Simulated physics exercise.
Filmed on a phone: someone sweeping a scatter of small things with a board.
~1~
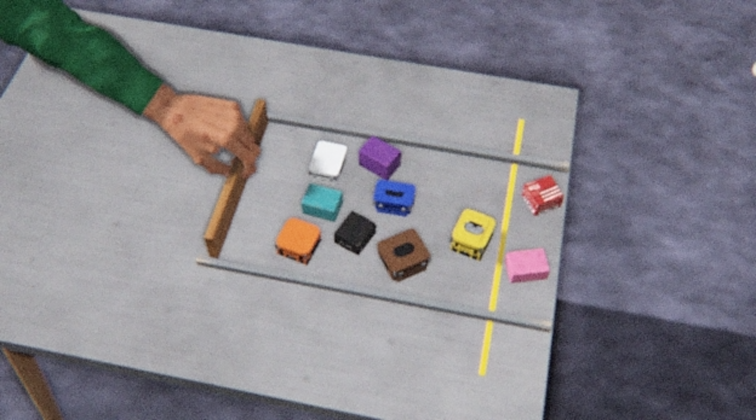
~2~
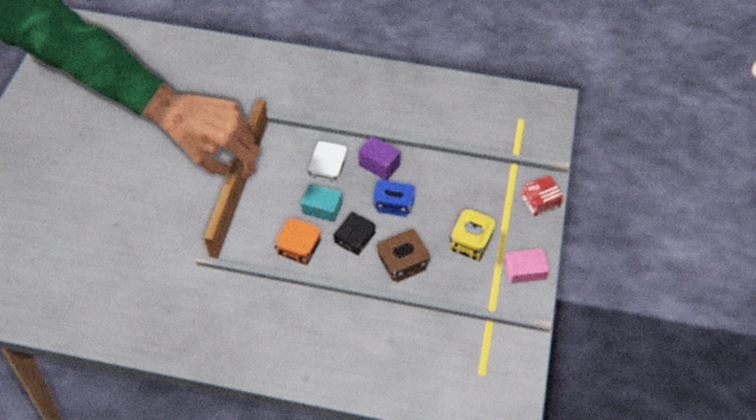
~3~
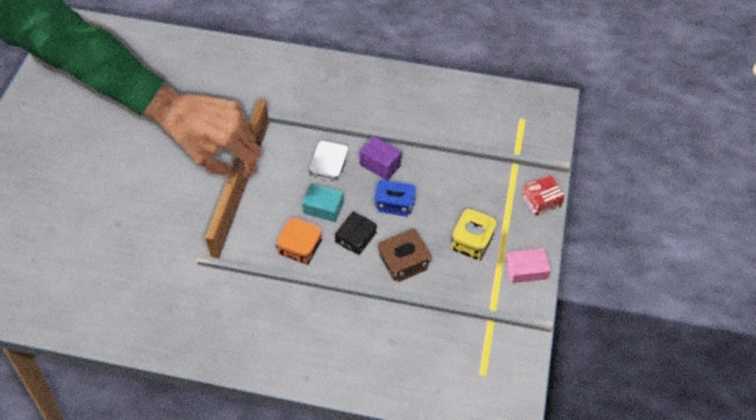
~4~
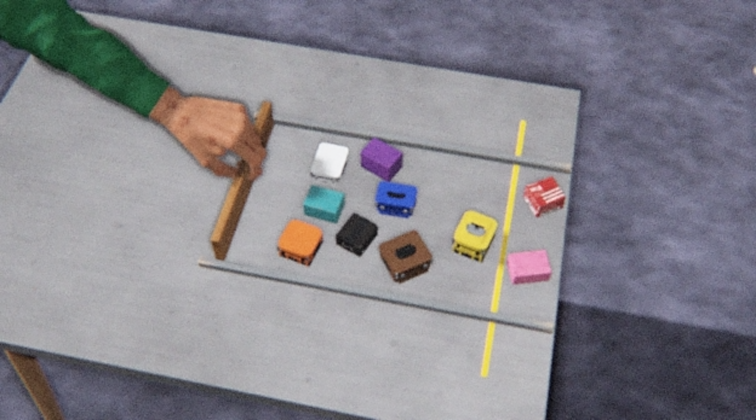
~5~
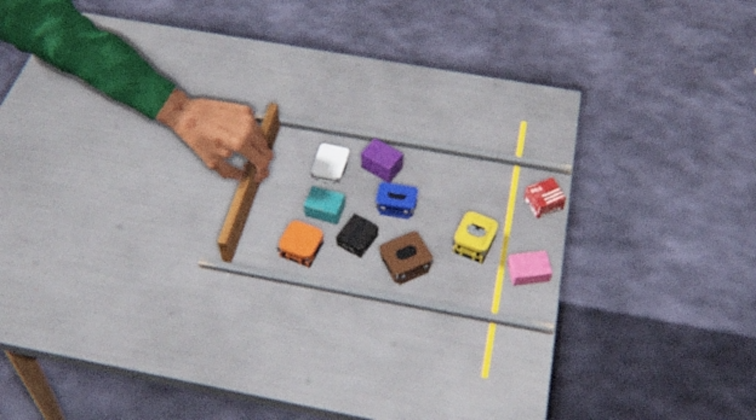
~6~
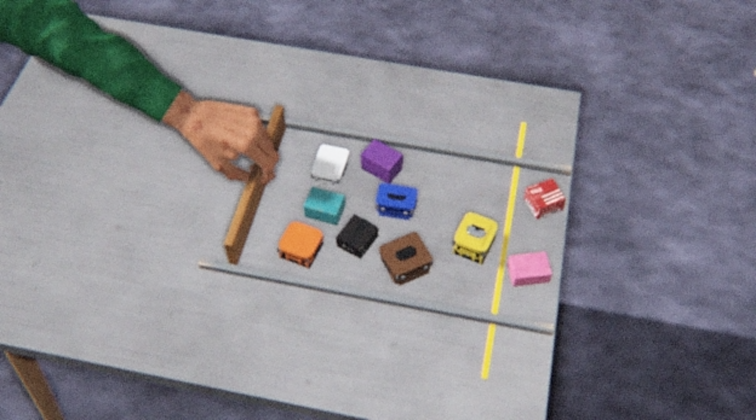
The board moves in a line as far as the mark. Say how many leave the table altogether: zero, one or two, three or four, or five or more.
The number that fall off is three or four.
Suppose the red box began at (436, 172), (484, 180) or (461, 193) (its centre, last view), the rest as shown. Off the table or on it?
In turn it comes down; drops off; falls.
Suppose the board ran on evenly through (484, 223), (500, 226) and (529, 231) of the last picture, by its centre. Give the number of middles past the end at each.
The counts: 2, 3 and 7.
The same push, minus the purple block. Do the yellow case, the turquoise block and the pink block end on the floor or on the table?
The yellow case falls, the turquoise block does not fall, the pink block drops off.
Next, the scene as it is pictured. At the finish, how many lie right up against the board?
It touches 3.
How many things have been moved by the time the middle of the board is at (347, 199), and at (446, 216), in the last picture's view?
At the one place 7, at the other 9.
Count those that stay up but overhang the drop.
It comes to 4.
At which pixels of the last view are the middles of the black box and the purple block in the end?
The black box stops around (557, 257); the purple block around (561, 182).
Soon after, none off yet; red box at rest near (545, 199); pink block at rest near (530, 269); yellow case at rest near (475, 238).
After that, none off yet; red box at rest near (545, 199); pink block displaced a little near (544, 274); yellow case displaced about its own width near (511, 243).
In the end, the number that fall off is three or four; gone, yellow case, pink block and red box.
